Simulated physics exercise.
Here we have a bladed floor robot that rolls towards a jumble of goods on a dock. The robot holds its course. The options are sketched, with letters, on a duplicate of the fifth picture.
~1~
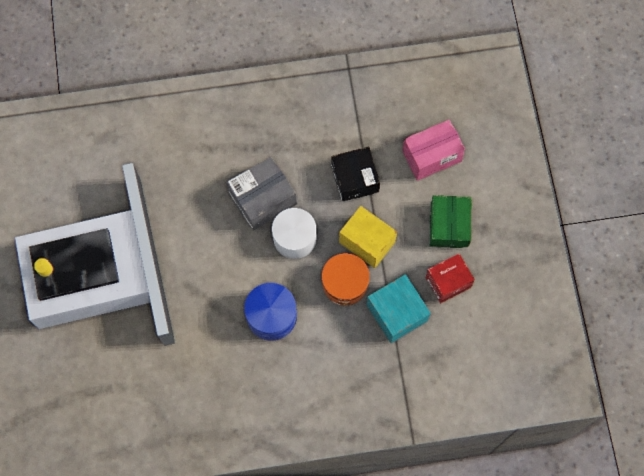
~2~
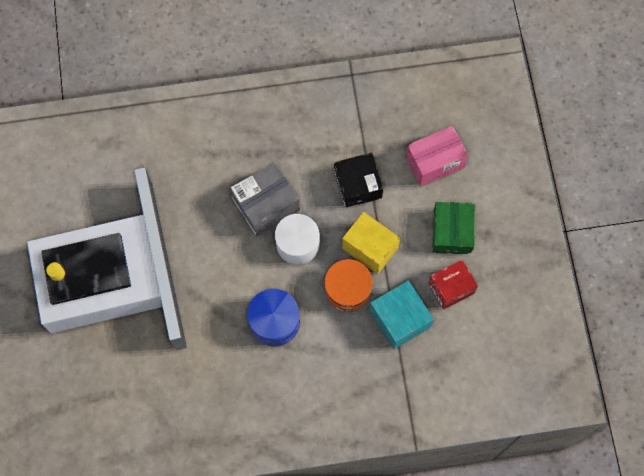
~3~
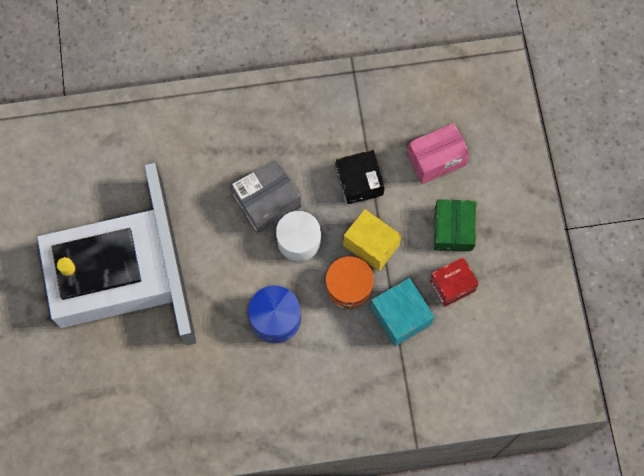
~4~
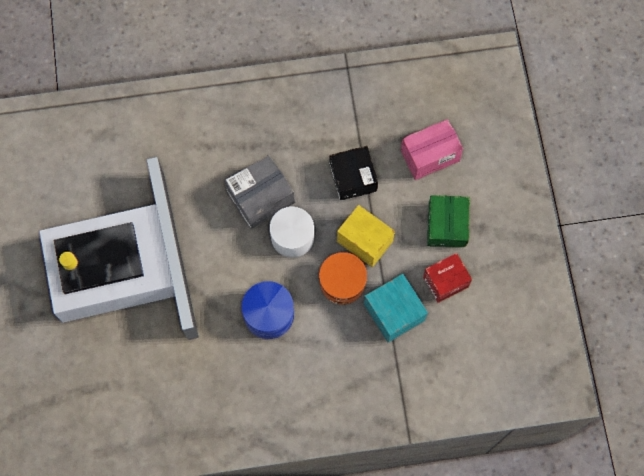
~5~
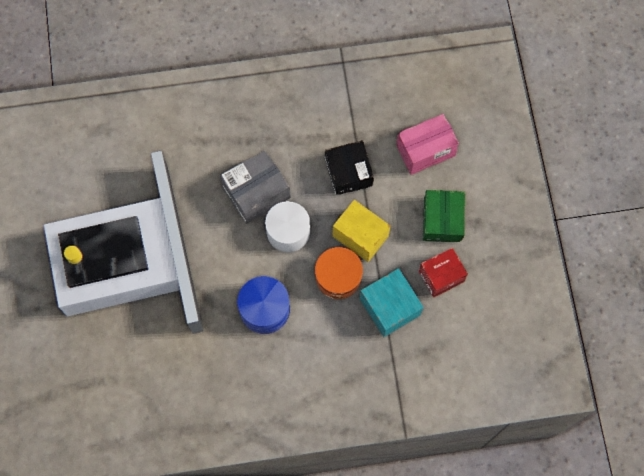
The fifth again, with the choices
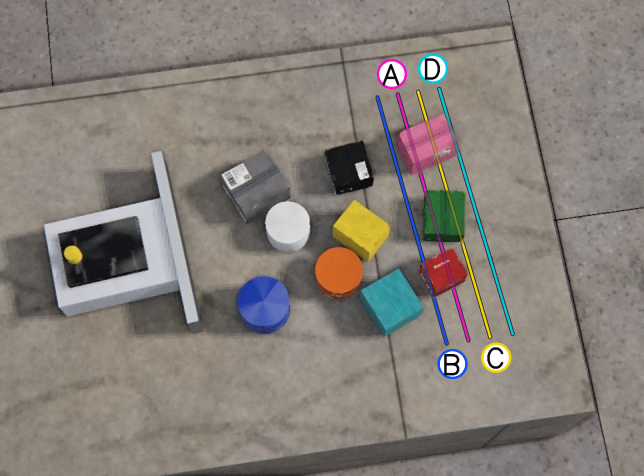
A bladed floor robot rolling slowly right across a stone dock towards a jumble of colourful boxes, parcels and round containers.
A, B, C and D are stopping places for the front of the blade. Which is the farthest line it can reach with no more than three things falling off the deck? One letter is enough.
As far as mark D.
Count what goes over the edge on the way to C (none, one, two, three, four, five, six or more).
By then, two.
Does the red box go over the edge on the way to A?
No.
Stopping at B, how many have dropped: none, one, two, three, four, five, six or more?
In all, none.
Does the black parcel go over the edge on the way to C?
No.
On the marked copy, A at (432, 213); B at (411, 216); C at (453, 210); D at (475, 207).
Taking D. A third of the way, robot (220, 235); blue canister (334, 295); grey parcel (307, 181).
Two thirds of the way, robot (329, 220); pink parcel (494, 133); green box (500, 194).
When it is over, robot (413, 208); pink parcel over the edge; green box over the edge; two fallen.
As for the rest, A is within the limit but short; B is within the limit but short; C is within the limit but short.
